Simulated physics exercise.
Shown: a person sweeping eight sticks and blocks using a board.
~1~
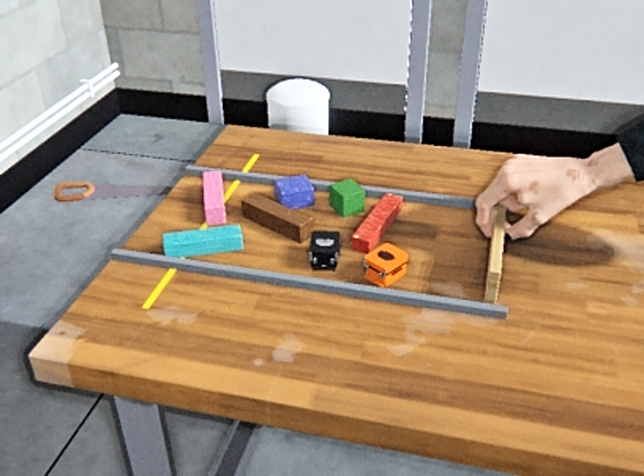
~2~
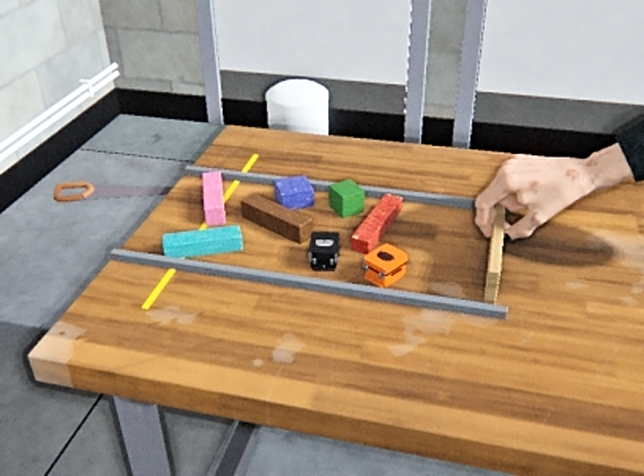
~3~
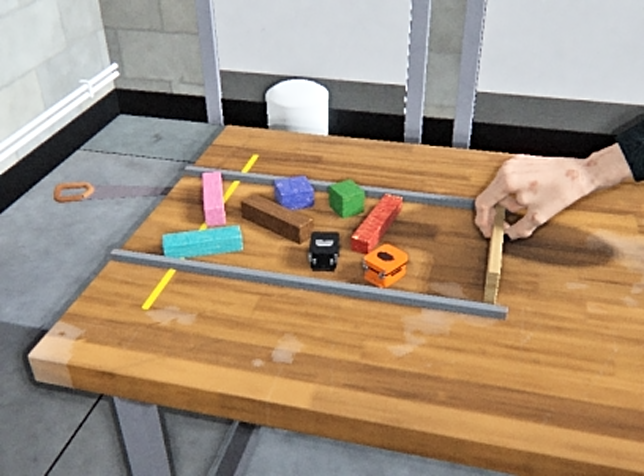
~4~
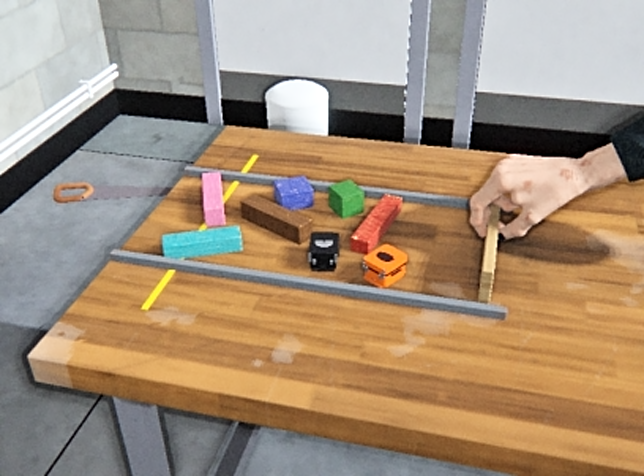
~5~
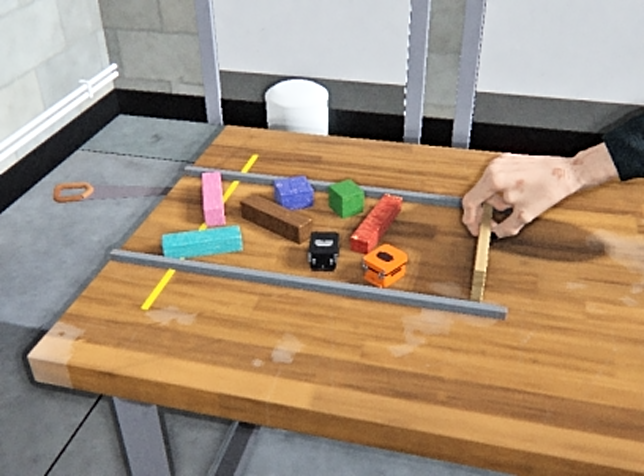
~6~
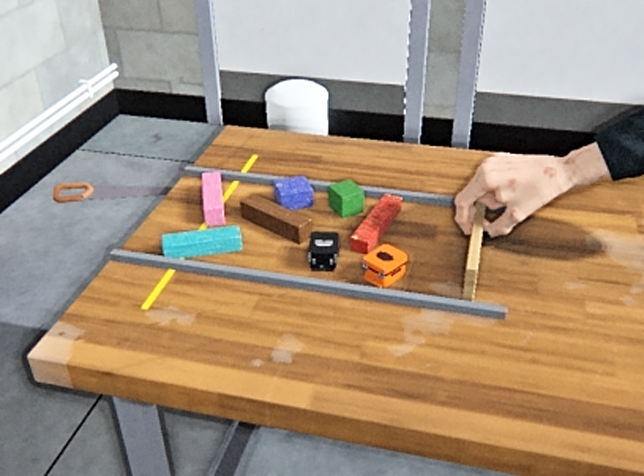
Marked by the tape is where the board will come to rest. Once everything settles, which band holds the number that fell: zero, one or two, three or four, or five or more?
It is in the band one or two.
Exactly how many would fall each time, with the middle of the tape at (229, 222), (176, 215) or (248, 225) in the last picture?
0, 6, 0.
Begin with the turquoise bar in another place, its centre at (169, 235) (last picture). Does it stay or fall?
That turquoise bar heads down.
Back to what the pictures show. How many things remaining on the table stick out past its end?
Expected count: 2.
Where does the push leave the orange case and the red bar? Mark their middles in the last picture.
Final spots - orange case (169, 244), red bar (208, 202).
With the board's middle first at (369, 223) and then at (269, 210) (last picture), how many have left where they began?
By then 4, and later 8.
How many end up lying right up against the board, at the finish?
Contact count: 2.
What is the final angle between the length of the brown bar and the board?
Angle: Around 40°.
Soon after, none off yet; pink bar at rest near (213, 198); turquoise bar at rest near (202, 243); brown bar at rest near (276, 218).
After that, none off yet; pink bar at rest near (213, 198); turquoise bar at rest near (202, 243); brown bar displaced a little near (258, 214).
And then, none off yet; pink bar displaced a little near (178, 199); turquoise bar displaced about its own width near (144, 238); brown bar displaced about its own width near (201, 204).
In the end, the number that fall off is one or two; gone, turquoise bar and pink bar.
